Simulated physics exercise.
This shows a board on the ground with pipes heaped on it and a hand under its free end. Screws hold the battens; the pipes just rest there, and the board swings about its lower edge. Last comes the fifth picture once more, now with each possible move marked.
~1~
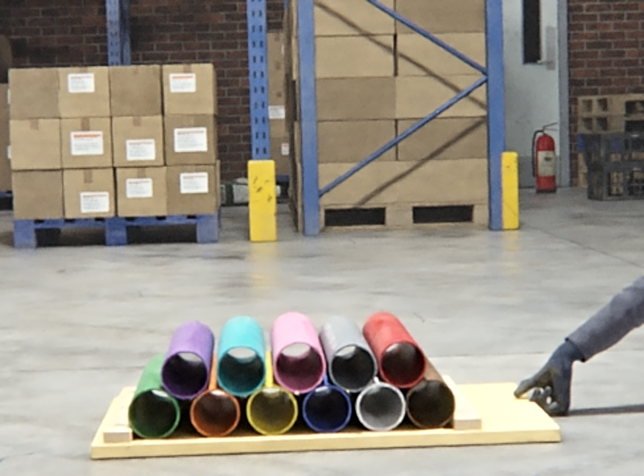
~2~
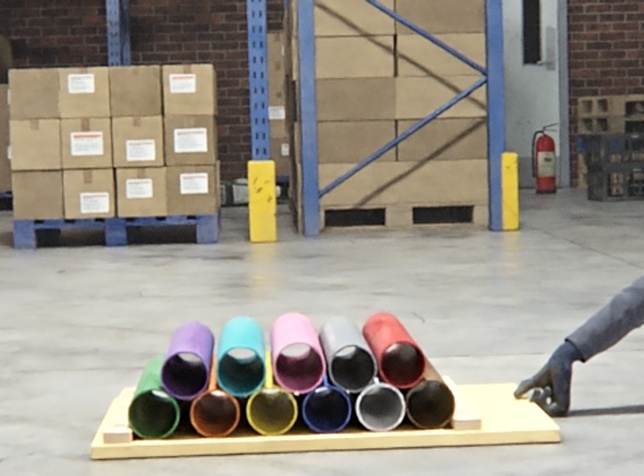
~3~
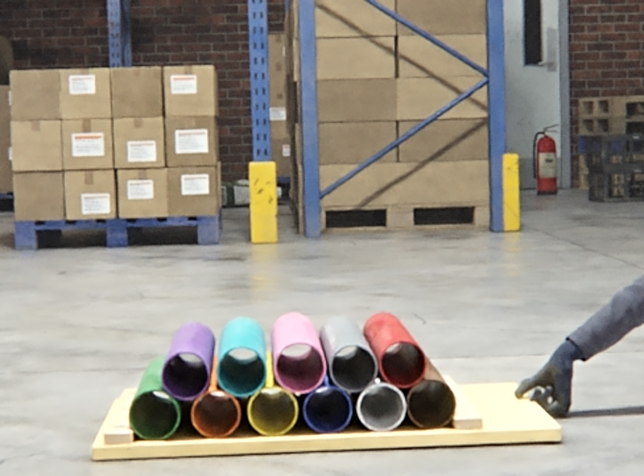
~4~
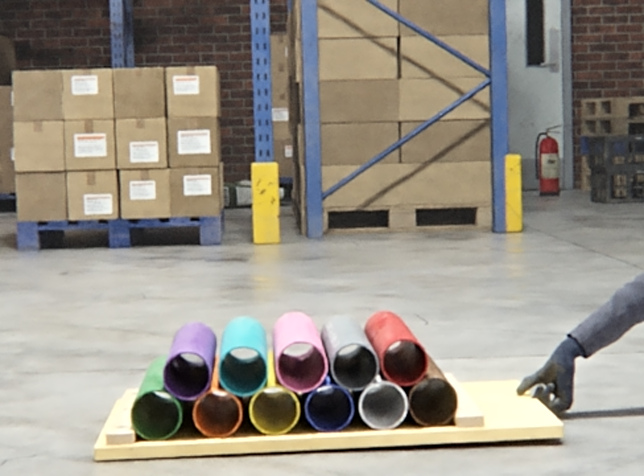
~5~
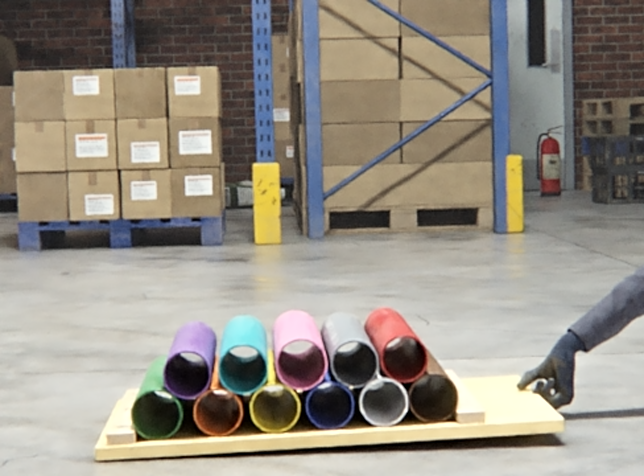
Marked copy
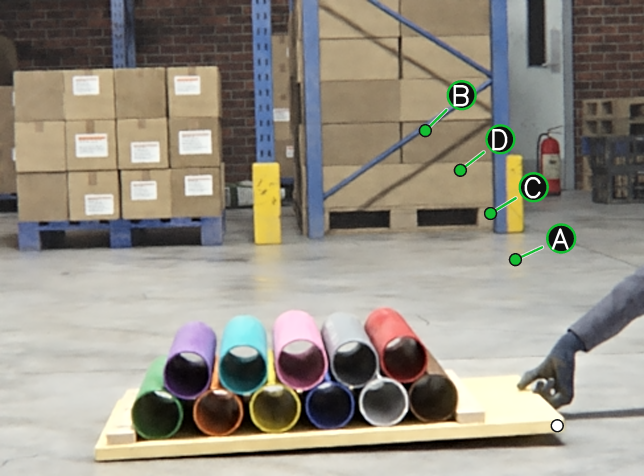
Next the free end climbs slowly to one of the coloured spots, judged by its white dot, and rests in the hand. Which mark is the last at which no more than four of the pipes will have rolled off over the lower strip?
Lift it to A and no more.
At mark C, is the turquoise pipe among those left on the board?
No, with C.
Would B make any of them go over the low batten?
Yes.
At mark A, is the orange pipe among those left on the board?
Yes.
On the marked copy, A at (515, 260); B at (426, 130); C at (491, 213); D at (460, 170); the white dot at (557, 426).
Following A. Soon after the start, board at 15°.
Later, board at 23°.
In the end, board at 23°, none over the low batten.
As for the rest, B eleven over the low batten; C five over the low batten; D eleven over the low batten.
